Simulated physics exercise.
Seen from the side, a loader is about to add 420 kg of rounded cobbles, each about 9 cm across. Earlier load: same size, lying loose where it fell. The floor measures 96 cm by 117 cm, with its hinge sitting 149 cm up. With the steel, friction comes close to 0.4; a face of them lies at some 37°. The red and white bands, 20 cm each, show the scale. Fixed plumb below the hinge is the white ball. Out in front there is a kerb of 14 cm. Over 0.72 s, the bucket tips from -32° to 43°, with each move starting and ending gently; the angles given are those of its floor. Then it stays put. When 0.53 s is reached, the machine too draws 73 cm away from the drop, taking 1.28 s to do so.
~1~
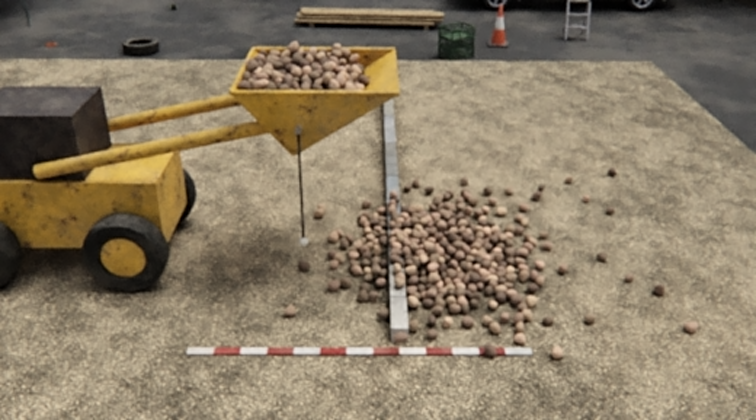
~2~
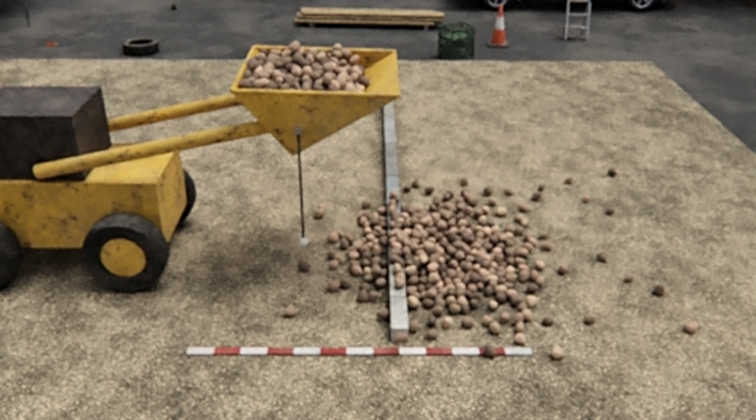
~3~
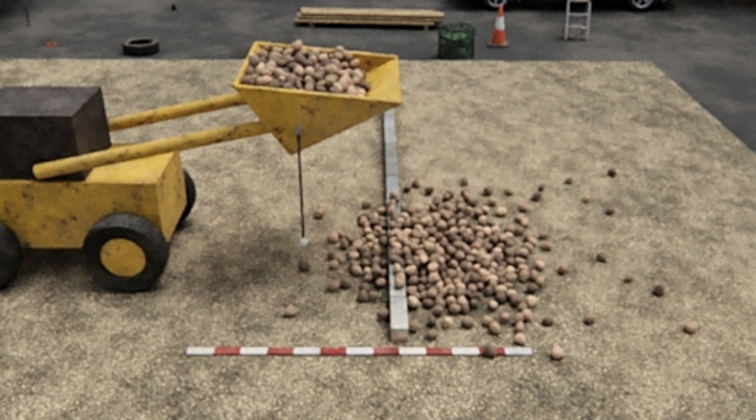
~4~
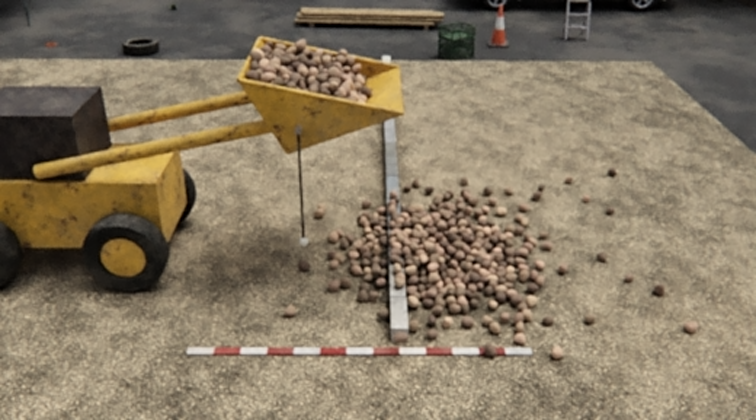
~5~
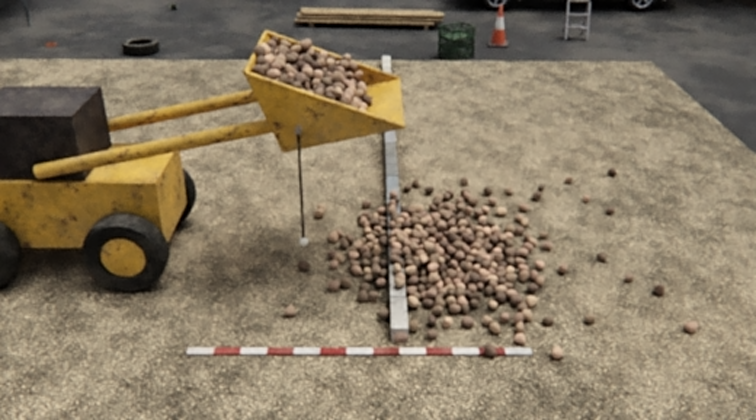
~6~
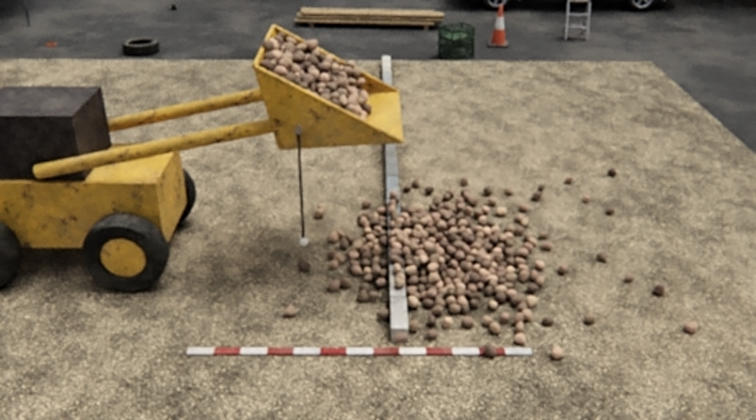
Yellow loader standing still while its raised bucket of brown cobbles gradually tilts forward, beside a loose heap lying across a kerb.
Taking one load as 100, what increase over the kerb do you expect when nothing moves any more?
35 out of 100.
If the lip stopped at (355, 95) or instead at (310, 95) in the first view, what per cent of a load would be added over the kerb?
Some 5 percent, and then 0 percent.
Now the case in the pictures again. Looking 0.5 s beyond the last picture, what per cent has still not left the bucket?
Around 65 per cent of the load is still inside.
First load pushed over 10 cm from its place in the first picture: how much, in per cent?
The answer is about 10 per cent.
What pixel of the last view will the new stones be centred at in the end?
I'd put their centre close to (379, 244).
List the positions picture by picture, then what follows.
The first picture shows lip at (399, 93), floor tilted -32°, highest stones at (301, 59). The earlier load is highest near (413, 232), 21 cm above ground level, 18 % on this side of the kerb, 82 % over the kerb.
In the second picture, the bucket is at -31°, its lip at (400, 96); the top of the load is at (302, 59).
The third picture shows lip at (402, 103), floor tilted -26°, highest stones at (278, 57).
The fourth picture shows lip at (404, 114), floor tilted -20°, highest stones at (274, 53).
In the fifth picture, the bucket is at -13°, its lip at (405, 127); the top of the load is at (273, 50).
In the sixth picture, the bucket is at -4°, its lip at (403, 142); the top of the load is at (280, 46).
Then, 0.2 s after the last picture the floor is at 31°; in per cent of one load, 100 in the bucket, 18 on this side of the kerb, 82 over the kerb; the foremost stones are at (616, 232).
Then, 0.5 s after the last picture the floor is at 43°; in per cent of one load, 67 in the bucket, 51 on this side of the kerb, 82 over the kerb; the foremost stones are at (616, 232).
Then, 2.0 s after the last picture the floor is at 43°; in per cent of one load, 0 in the bucket, 83 on this side of the kerb, 117 over the kerb; the foremost stones are at (616, 232).
Then, 4.6 s after the last picture the floor is at 43°; in per cent of one load, 0 in the bucket, 83 on this side of the kerb, 117 over the kerb; the foremost stones are at (616, 232). Net gain over the kerb, 35.
